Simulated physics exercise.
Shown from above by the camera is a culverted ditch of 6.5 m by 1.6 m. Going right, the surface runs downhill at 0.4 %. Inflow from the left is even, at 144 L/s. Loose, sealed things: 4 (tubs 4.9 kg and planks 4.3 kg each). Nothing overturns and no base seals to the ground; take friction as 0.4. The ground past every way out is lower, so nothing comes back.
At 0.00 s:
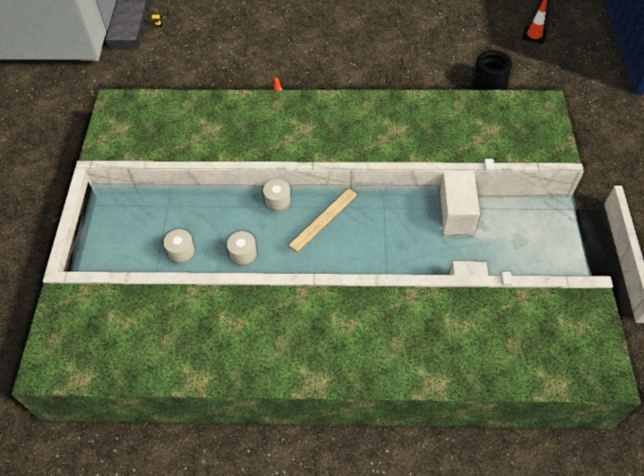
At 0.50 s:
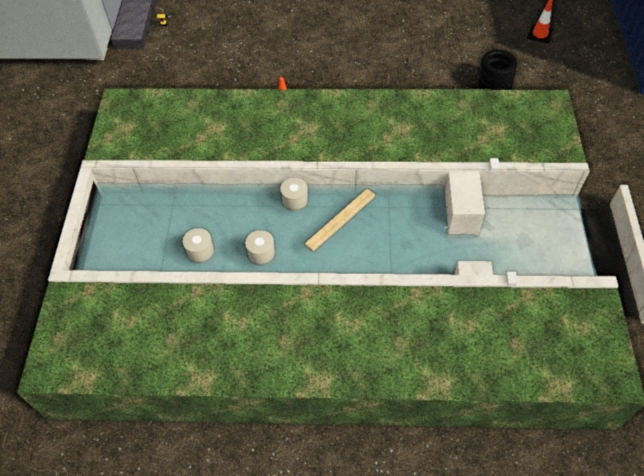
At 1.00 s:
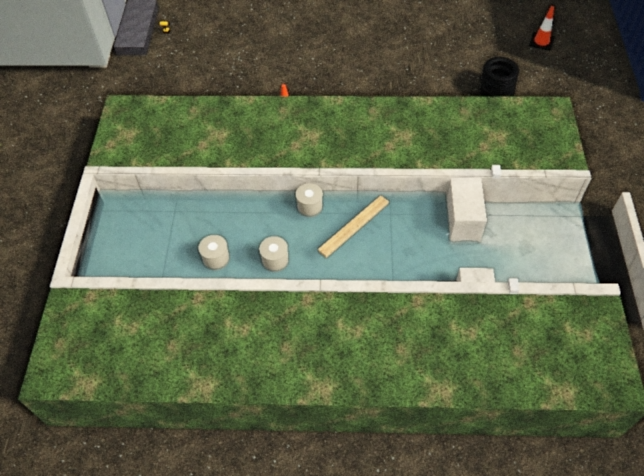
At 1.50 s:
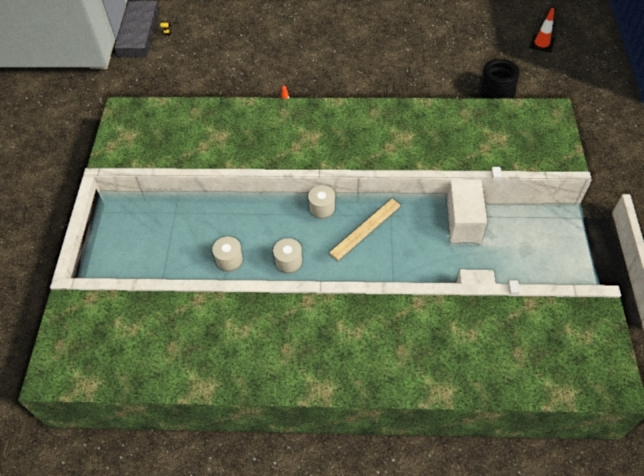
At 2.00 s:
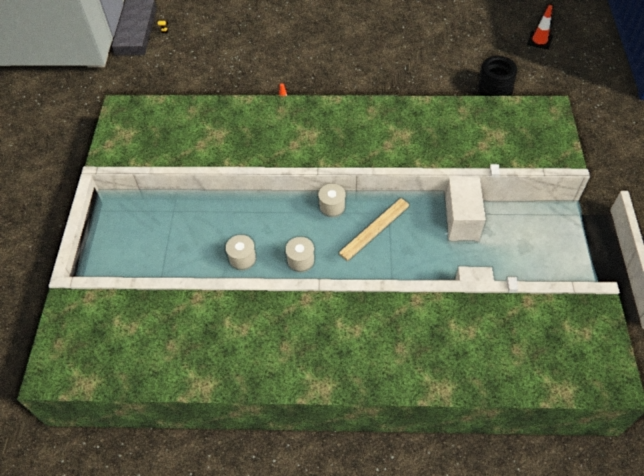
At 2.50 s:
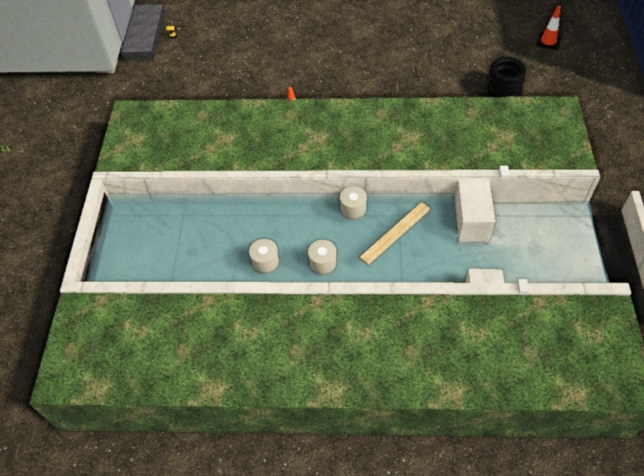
In a water-filled ditch between two grassy banks, seen from above, three pale round tubs and a wooden plank float slowly to the right together, keeping roughly the same arrangement, while the pale blocks farther right stay in place.
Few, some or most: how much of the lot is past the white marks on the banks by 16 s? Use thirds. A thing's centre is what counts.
It is less than a third.
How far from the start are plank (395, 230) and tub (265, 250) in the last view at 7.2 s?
Respectively 150 cm and 250 cm.
After 3.5 s 0 of 4 are over the mark; 4 afloat.
After 7.2 s 0 of 4 are over the mark; 4 afloat.
After 12.0 s 0 of 4 are over the mark; 4 afloat.
After 16.0 s 0 of 4 are over the mark; 4 afloat.
